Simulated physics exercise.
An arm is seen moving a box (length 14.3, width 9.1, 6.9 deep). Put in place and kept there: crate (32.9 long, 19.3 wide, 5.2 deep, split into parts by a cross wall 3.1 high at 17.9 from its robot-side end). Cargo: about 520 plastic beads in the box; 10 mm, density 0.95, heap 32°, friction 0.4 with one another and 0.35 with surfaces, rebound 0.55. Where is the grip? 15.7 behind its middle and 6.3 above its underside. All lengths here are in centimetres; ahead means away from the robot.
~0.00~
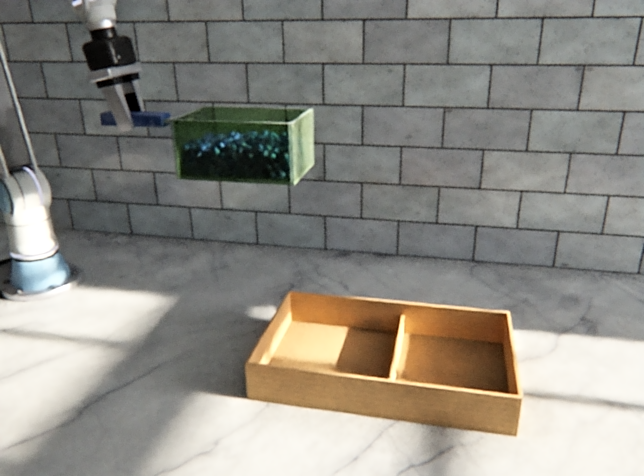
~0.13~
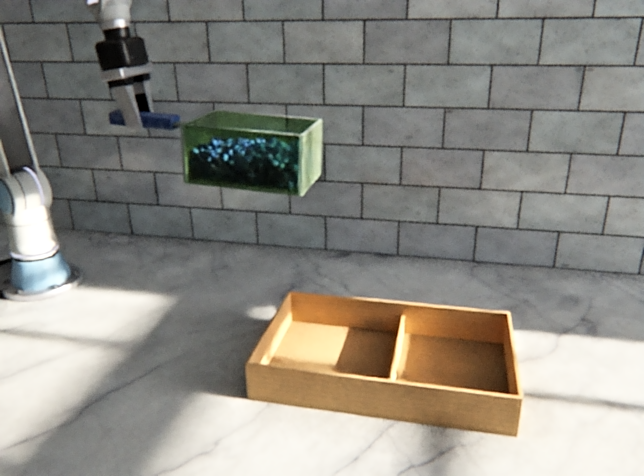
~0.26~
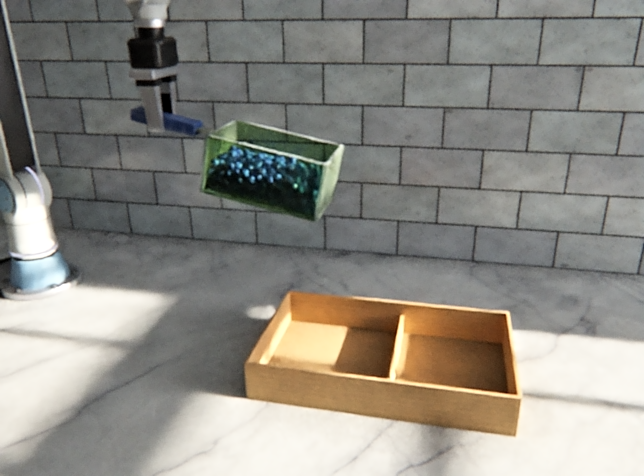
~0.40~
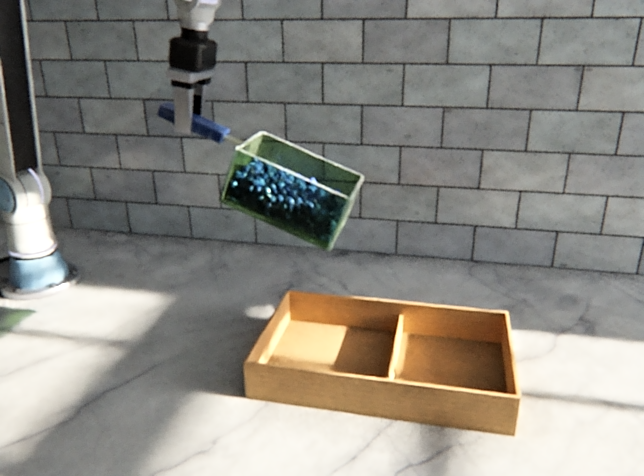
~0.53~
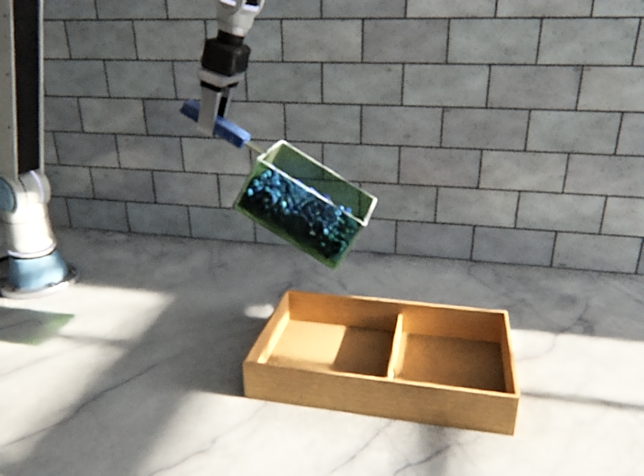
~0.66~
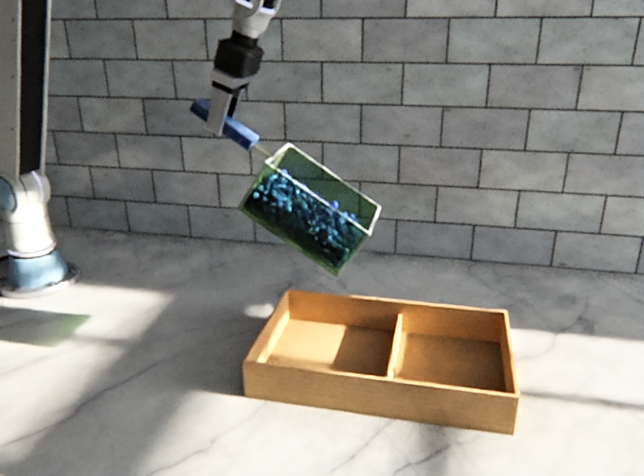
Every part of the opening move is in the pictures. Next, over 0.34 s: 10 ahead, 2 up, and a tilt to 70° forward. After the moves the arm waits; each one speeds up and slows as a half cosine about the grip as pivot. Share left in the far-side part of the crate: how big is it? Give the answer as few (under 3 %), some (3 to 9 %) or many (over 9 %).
Many, over 9 %.
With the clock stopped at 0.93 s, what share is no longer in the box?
Roughly 0 percent.
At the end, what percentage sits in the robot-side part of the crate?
The share comes to around 10 per cent.
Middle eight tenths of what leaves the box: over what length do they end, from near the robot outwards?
26 cm.
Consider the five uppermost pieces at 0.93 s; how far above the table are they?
26 cm or thereabouts.
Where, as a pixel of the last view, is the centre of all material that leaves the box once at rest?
I'd put it at roughly (418, 368).
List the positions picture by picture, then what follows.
The first picture shows the box floor at (248, 168), level; upper third of the load around (250, 144), from x 185 to 305, top at y 135; 524 in the box.
The second picture shows the box floor at (255, 175), tilted 3° forward; upper third of the load around (250, 151), from x 190 to 310, top at y 140.
The third picture shows the box floor at (270, 192), tilted 11° forward; upper third of the load around (253, 167), from x 210 to 330, top at y 150.
The fourth picture shows the box floor at (286, 210), tilted 22° forward; upper third of the load around (263, 182), from x 230 to 345, top at y 160.
The fifth picture shows the box floor at (296, 223), tilted 30° forward; upper third of the load around (275, 192), from x 245 to 355, top at y 170.
The sixth picture shows the box floor at (299, 227), tilted 33° forward; upper third of the load around (280, 196), from x 255 to 355, top at y 175; 524 in the box.
After 0.80 s, tilted 46° forward, highest piece 26 above the table; 524 in the box.
After 0.93 s, tilted 66° forward, highest piece 25 above the table; 524 in the box.
After 1.20 s, tilted 70° forward, highest piece 25 above the table; 463 in the box, 35 in the far-side part, 3 in the robot-side part, 23 in flight or on a rim.
After 2.25 s, tilted 70° forward, highest piece 25 above the table; 404 in the box, 71 in the far-side part, 49 in the robot-side part.
In the end, 404 in the box, 72 in the far-side part, 48 in the robot-side part. That is 14 % in the far-side part of the crate.
